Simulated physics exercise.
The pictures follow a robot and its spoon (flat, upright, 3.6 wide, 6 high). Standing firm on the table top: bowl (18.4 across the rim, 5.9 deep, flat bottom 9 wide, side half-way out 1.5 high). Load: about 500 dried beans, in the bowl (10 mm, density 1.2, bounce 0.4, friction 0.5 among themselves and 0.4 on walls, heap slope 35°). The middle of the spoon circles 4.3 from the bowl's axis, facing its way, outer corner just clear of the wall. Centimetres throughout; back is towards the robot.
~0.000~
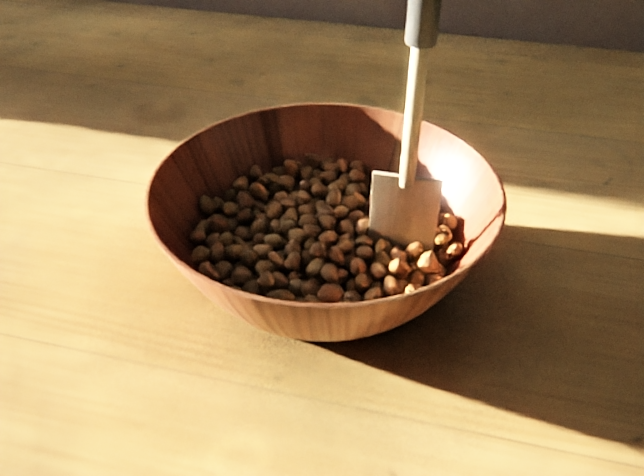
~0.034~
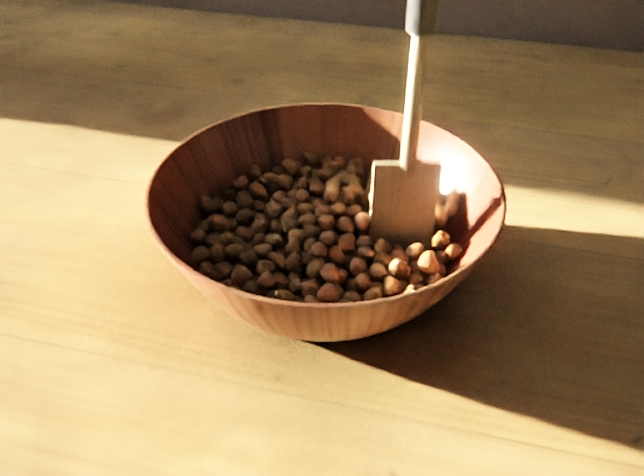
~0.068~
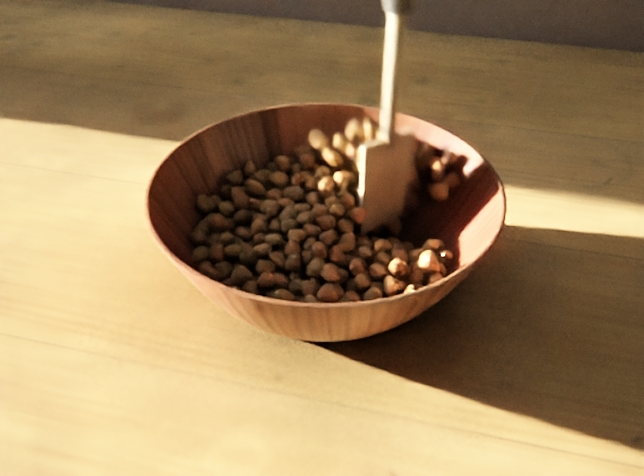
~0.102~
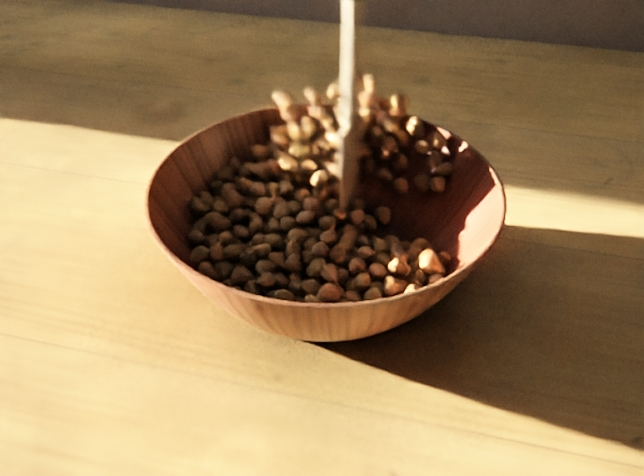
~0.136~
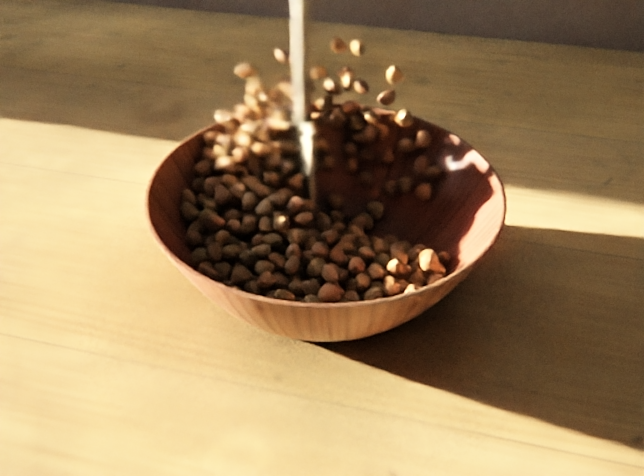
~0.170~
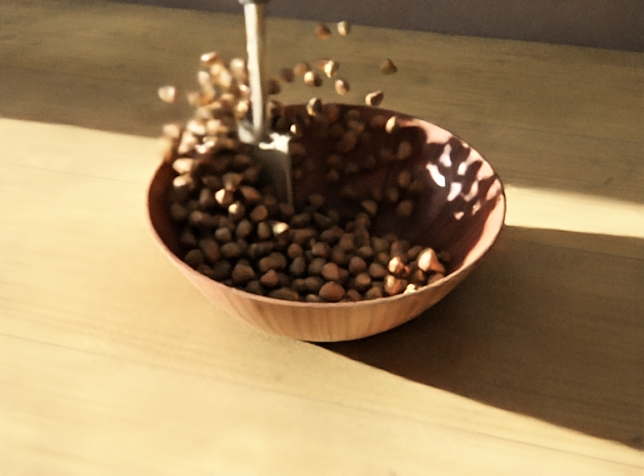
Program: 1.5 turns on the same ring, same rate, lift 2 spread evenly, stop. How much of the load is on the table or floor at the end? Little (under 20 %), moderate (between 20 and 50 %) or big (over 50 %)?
Answer: Moderate; between 20 and 50 % of the dried beans finish on the table or floor.
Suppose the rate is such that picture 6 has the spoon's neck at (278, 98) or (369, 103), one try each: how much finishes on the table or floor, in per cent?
Some 25 and 5 per cent.
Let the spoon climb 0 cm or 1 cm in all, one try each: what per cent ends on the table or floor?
Some 40 and 40 per cent.
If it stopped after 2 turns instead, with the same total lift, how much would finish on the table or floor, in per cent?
Then about 35 per cent.
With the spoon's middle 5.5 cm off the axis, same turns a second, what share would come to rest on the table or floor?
It would be near 20 per cent.
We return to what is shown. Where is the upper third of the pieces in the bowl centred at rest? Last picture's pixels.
At about (325, 217).
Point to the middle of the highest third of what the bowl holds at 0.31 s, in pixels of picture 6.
At about (376, 269).
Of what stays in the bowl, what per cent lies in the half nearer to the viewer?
Some 50 per cent.
By 0.31 s, 302° round, highest piece 10 above the table; 399 in the bowl, 41 on the table or floor, 55 in flight or on the tool.
By 0.45 s, 87° round, highest piece 9 above the table; 354 in the bowl, 119 on the table or floor, 22 in flight or on the tool.
By 0.72 s, 180° round, highest piece 5 above the table; 346 in the bowl, 149 on the table or floor.
By 1.42 s, 180° round, highest piece 5 above the table; 346 in the bowl, 149 on the table or floor.
Final count, 346 in the bowl, 149 on the table or floor. That is 30 % on the table or floor.
